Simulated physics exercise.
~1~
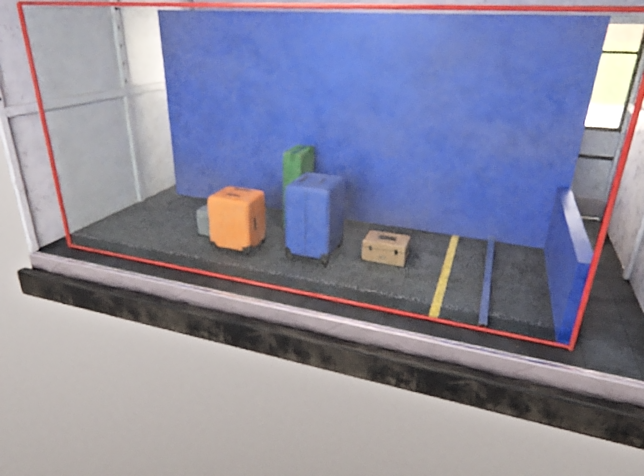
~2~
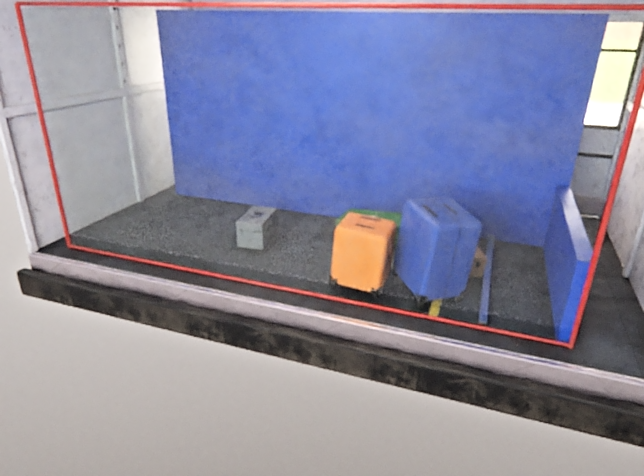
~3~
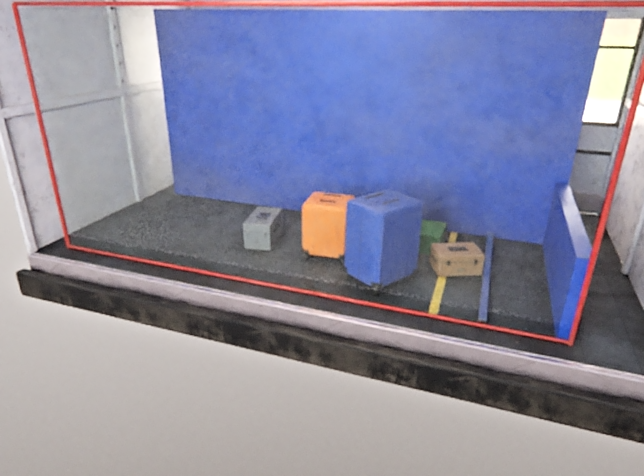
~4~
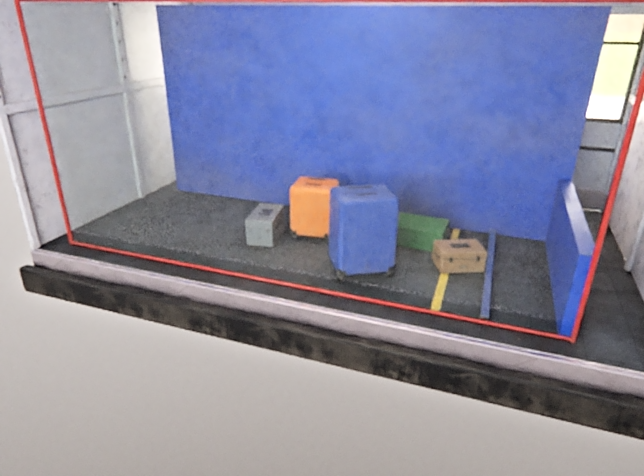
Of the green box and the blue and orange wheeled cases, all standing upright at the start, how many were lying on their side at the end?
One of them was on its side at the end, the green box, while the blue and orange wheeled cases were still upright.
